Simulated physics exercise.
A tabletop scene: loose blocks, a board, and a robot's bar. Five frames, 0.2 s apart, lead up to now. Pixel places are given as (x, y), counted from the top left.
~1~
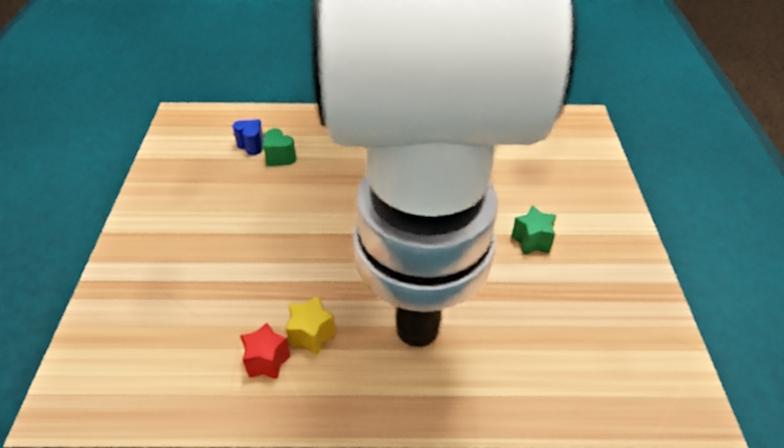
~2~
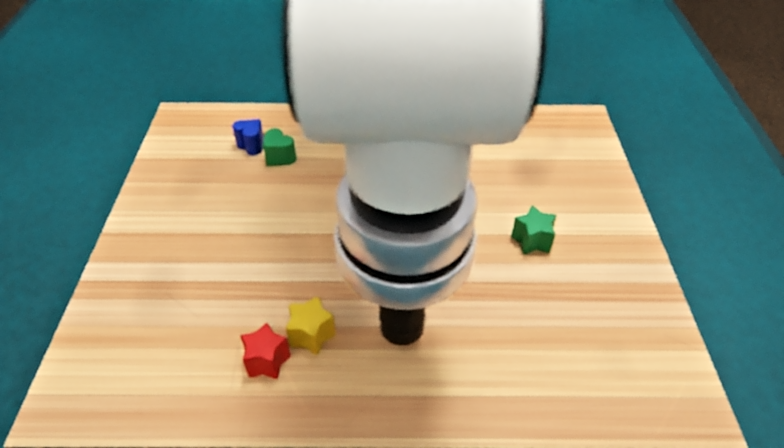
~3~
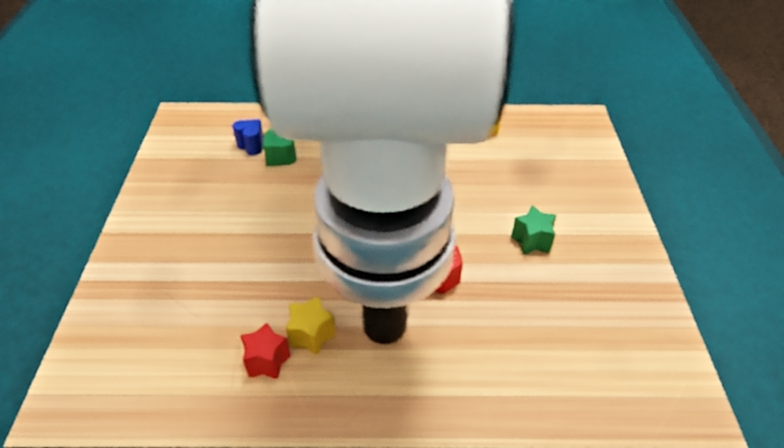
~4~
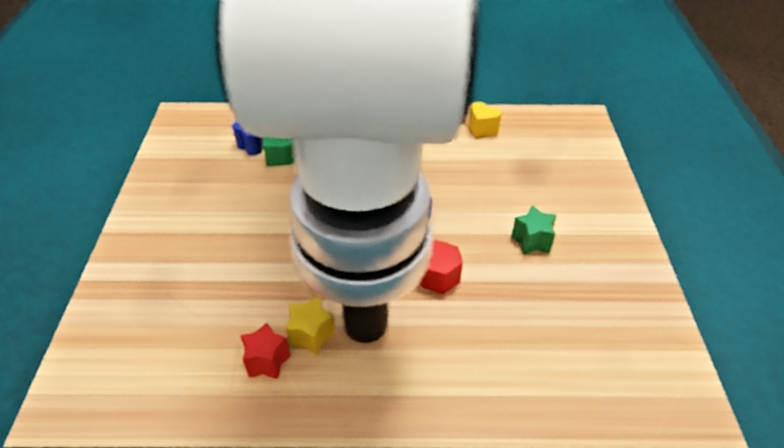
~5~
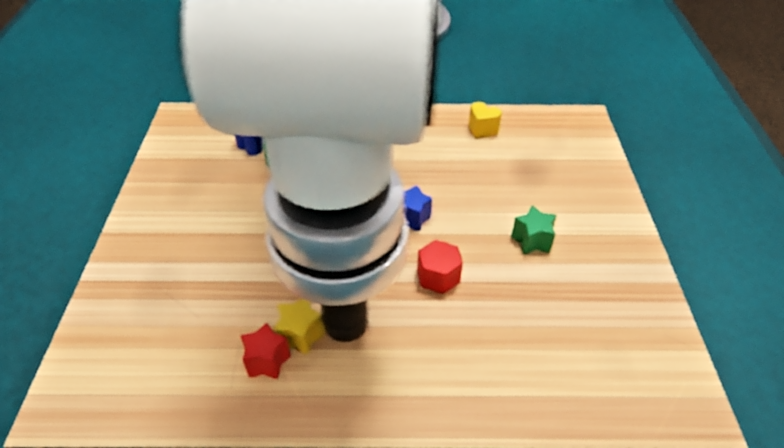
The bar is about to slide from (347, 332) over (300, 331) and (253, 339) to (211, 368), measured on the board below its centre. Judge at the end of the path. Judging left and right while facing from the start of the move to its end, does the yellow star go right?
The answer is yes.
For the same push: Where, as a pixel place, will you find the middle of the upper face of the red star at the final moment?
At pixel (197, 388).
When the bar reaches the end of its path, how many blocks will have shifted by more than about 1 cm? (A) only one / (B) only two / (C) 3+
(B)
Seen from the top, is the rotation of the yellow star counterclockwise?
I expect not.
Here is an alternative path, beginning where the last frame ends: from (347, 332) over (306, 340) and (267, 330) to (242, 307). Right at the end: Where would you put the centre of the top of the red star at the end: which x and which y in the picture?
It should be at (229, 348) by then.
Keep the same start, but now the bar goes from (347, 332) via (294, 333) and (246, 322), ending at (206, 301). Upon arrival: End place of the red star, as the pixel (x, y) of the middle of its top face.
Expect it around (226, 351).
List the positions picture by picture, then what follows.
The first frame shows bar's lower end at (418, 329); red star at (262, 342); yellow star at (308, 315).
The second frame shows bar at (402, 328); blocks still.
The third frame shows bar at (385, 326); blocks still.
The fourth frame shows bar at (366, 325); blocks still.
The fifth frame shows bar at (346, 324); red star at (262, 342); yellow star at (297, 315).
The first path, step by step. One third of the way, bar at (297, 324); red star at (236, 351), turned 70° anticlockwise; yellow star at (247, 314).
Two thirds of the way, bar at (250, 332); red star at (219, 358); yellow star at (198, 319).
At the end, bar at (208, 361); red star at (197, 388), turned 190° anticlockwise; yellow star at (175, 325), turned 65° clockwise.
